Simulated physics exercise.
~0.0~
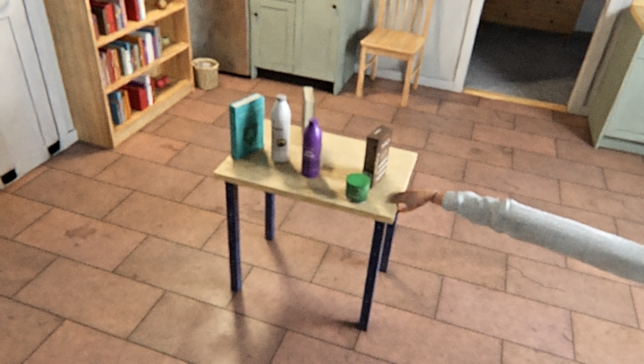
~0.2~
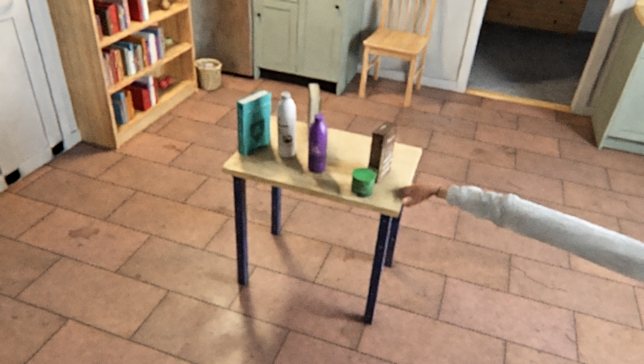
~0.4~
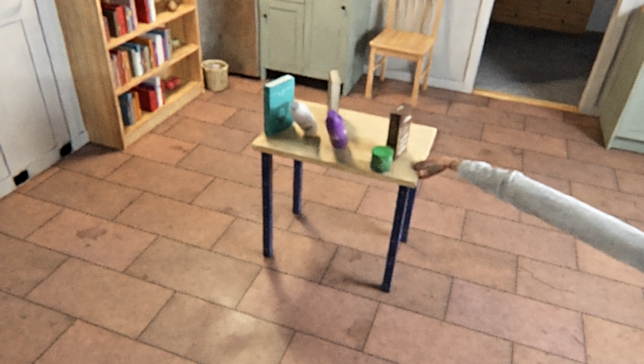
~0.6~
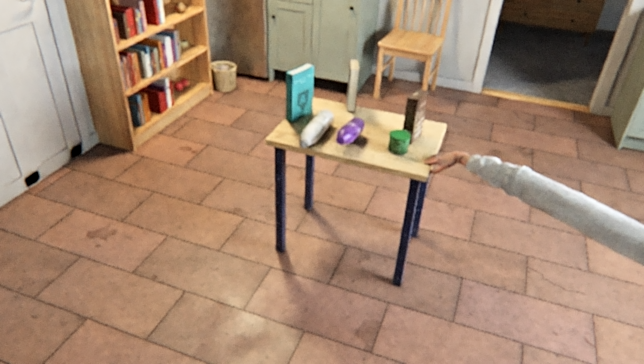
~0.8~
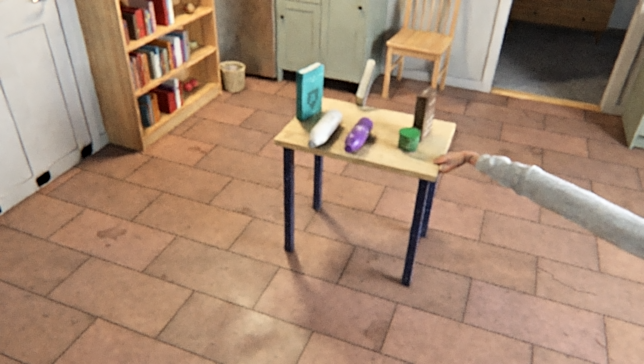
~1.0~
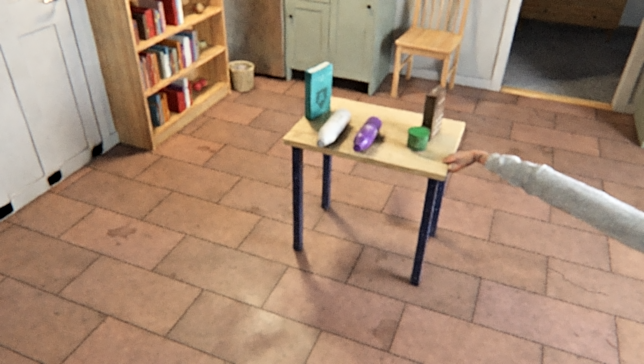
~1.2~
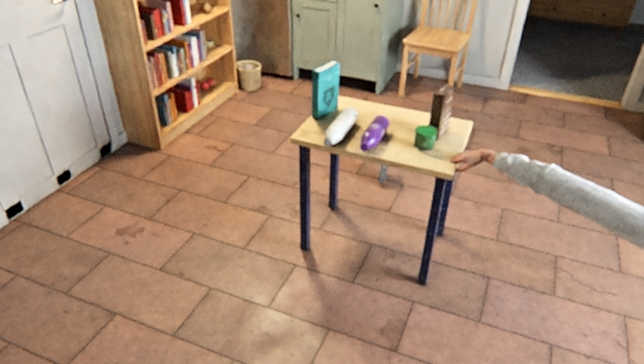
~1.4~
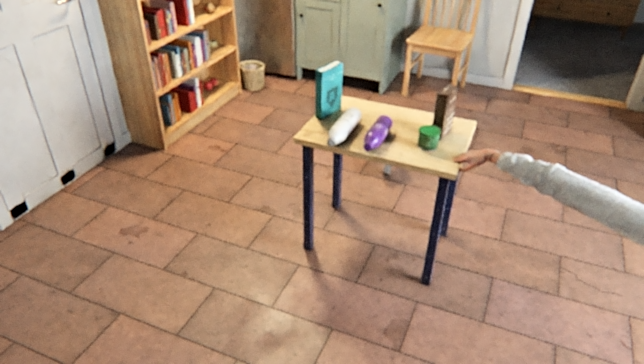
The clip shows a hand in a grey sleeve at the edge of a small table as it shifts across a tiled floor; the white and purple bottles topple, then the grey book falls off the back, while the turquoise book, brown packet and green tin stay standing.
